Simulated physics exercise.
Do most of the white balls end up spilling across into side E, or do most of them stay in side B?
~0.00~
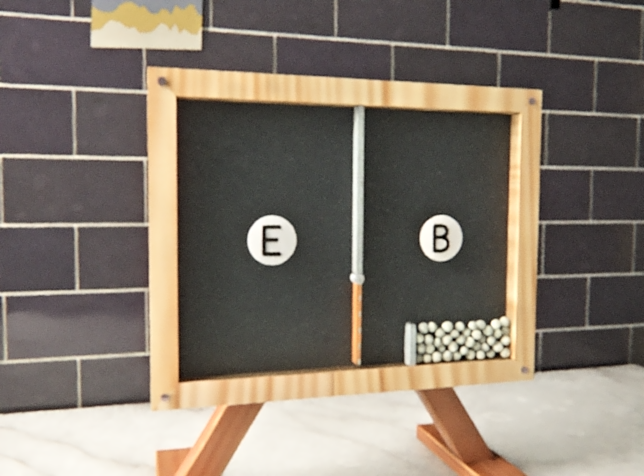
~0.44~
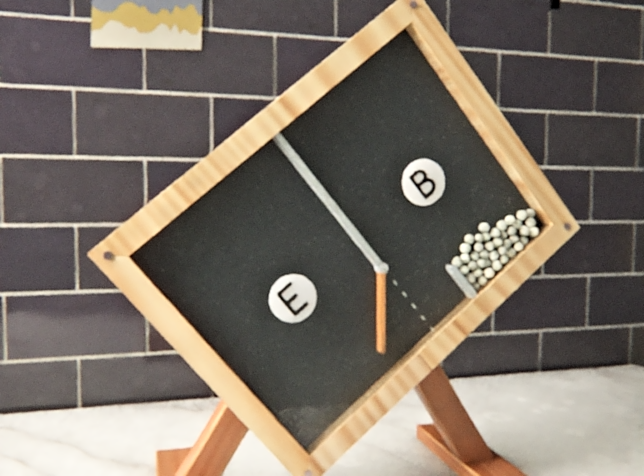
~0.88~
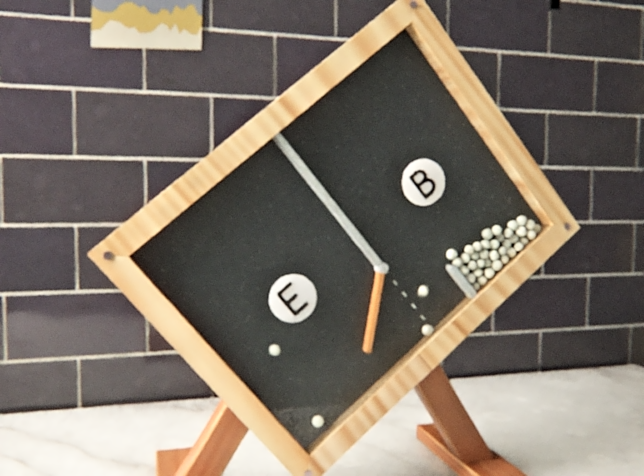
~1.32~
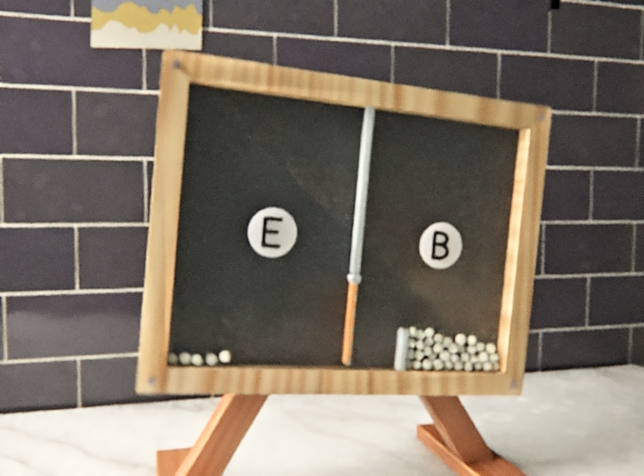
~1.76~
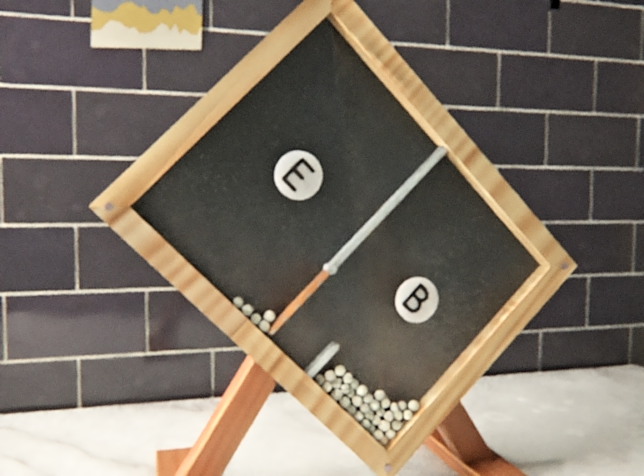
Most of the balls stay in side B. Only a small group crosses over and ends up in side E.
